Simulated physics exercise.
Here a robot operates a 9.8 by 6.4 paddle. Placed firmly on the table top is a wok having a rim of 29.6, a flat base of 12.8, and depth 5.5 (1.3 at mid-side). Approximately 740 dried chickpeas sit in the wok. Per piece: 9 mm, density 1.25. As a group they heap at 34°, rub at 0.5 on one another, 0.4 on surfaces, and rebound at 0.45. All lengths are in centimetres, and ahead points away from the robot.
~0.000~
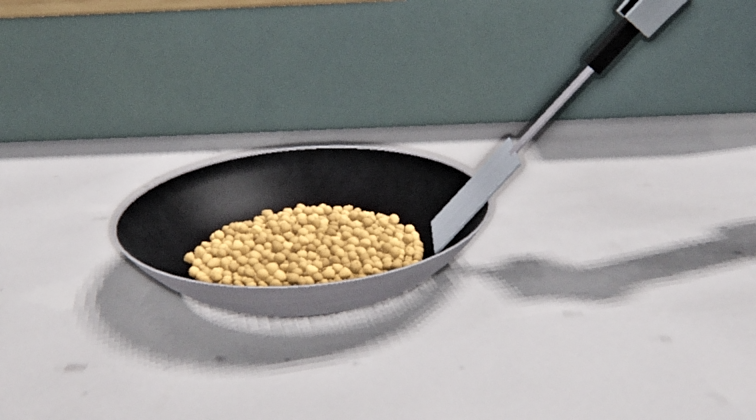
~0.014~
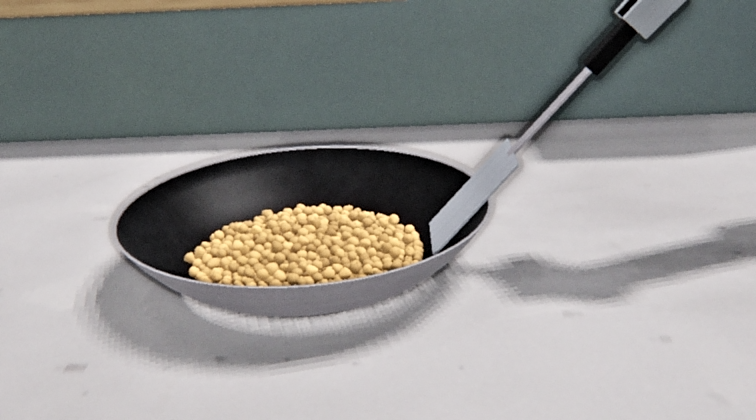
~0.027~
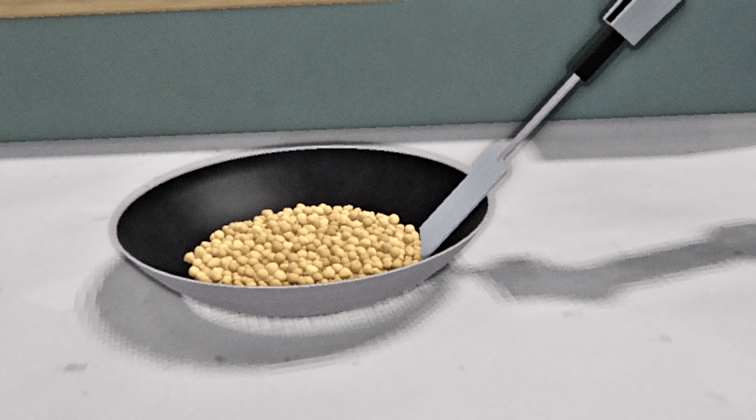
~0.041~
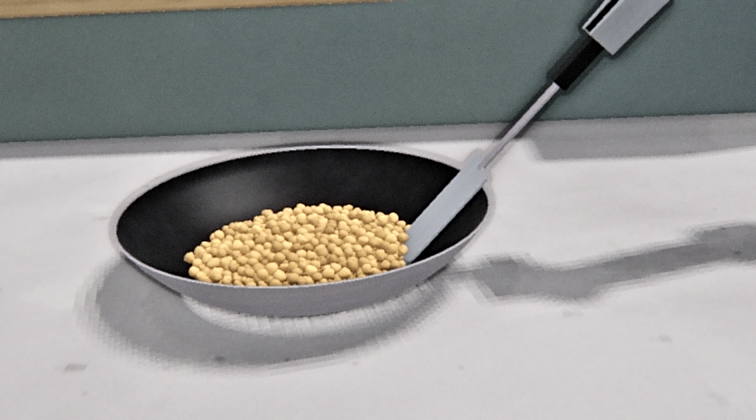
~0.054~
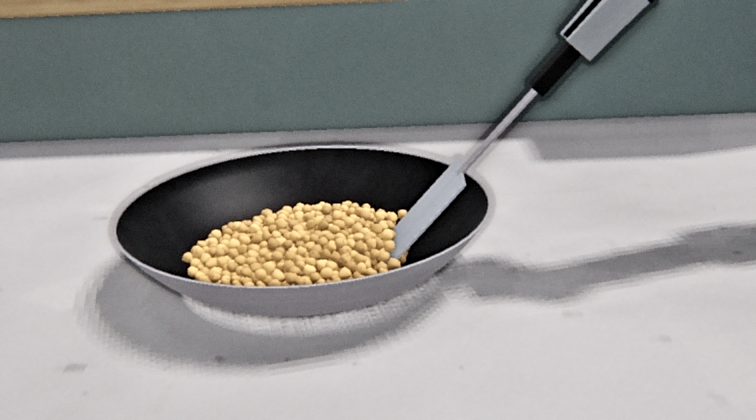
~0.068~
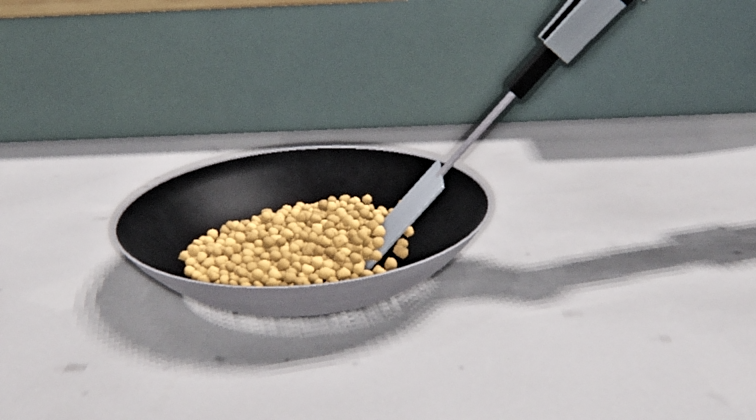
A robot's flat paddle slides left into the chickpeas in a black wok, nudging them slightly.
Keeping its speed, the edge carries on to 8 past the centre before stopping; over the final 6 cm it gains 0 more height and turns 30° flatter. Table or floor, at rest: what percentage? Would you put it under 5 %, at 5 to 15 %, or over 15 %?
I would say under 5 %.
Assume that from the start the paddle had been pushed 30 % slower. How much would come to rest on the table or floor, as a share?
The share on the table or floor would be about 0 percent.
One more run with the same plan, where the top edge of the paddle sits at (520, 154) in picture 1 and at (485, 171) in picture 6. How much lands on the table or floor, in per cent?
It works out to about 0 %, more or less.
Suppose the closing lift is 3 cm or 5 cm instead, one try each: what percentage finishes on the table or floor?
Estimates, in order: 5 % then 10 %.
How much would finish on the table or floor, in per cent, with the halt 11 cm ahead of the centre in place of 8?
Near 20 per cent.
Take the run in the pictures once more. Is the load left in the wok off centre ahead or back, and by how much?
What stays is shifted forward by around 4.5 cm.
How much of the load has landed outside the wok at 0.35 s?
Share at that moment: Roughly 0 %.
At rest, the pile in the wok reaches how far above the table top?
It reaches roughly 5.5 cm.
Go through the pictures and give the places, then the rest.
The first frame shows paddle top edge at (515, 150), sloping 48°; upper third of the load around (307, 246), from x 190 to 420, top at y 210; 741 in the wok.
The second frame shows paddle top edge at (513, 151), sloping 48°; upper third of the load around (307, 246), from x 190 to 420, top at y 210.
The third frame shows paddle top edge at (502, 157), sloping 48°; upper third of the load around (307, 246), from x 190 to 420, top at y 210.
The fourth frame shows paddle top edge at (483, 165), sloping 48°; upper third of the load around (318, 244), from x 190 to 415, top at y 210.
The fifth frame shows paddle top edge at (462, 171), sloping 48°; upper third of the load around (317, 240), from x 190 to 415, top at y 205.
The sixth frame shows paddle top edge at (441, 173), sloping 48°; upper third of the load around (315, 237), from x 185 to 415, top at y 200; 741 in the wok.
After 0.10 s, sloping 48°, highest piece 6 above the table; 741 in the wok.
After 0.13 s, sloping 40°, highest piece 7 above the table; 741 in the wok.
After 0.35 s, sloping 18°, highest piece 6 above the table; 737 in the wok, 4 on the table or floor.
After 1.40 s, sloping 18°, highest piece 5 above the table; 737 in the wok, 4 on the table or floor.
At rest, 737 in the wok, 4 on the table or floor. That is 1 % on the table or floor.
